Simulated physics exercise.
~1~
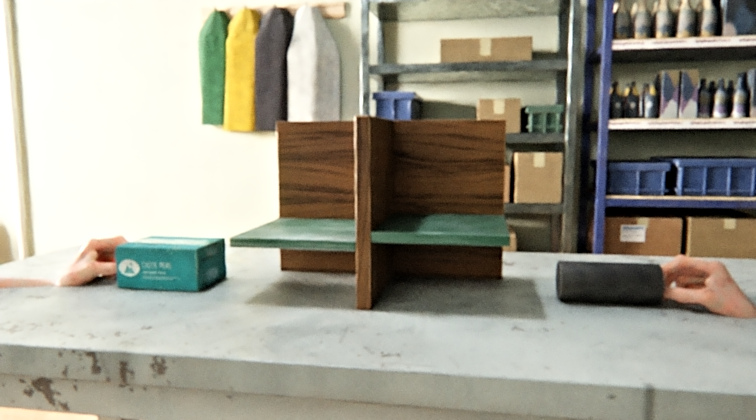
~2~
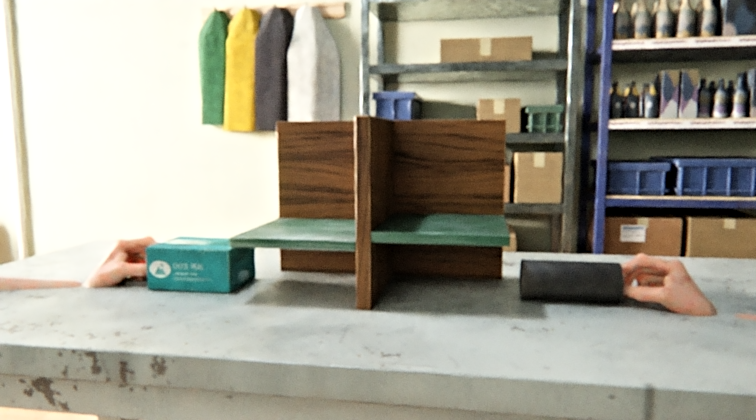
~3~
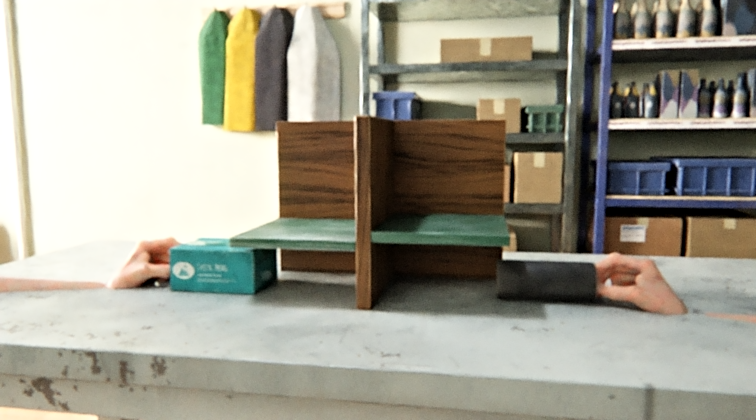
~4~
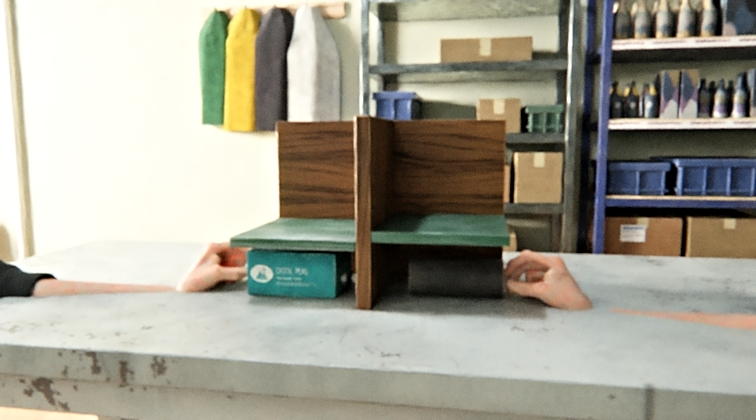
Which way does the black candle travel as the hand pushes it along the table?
The black candle moves to the left, toward the rack and in under the green shelf.
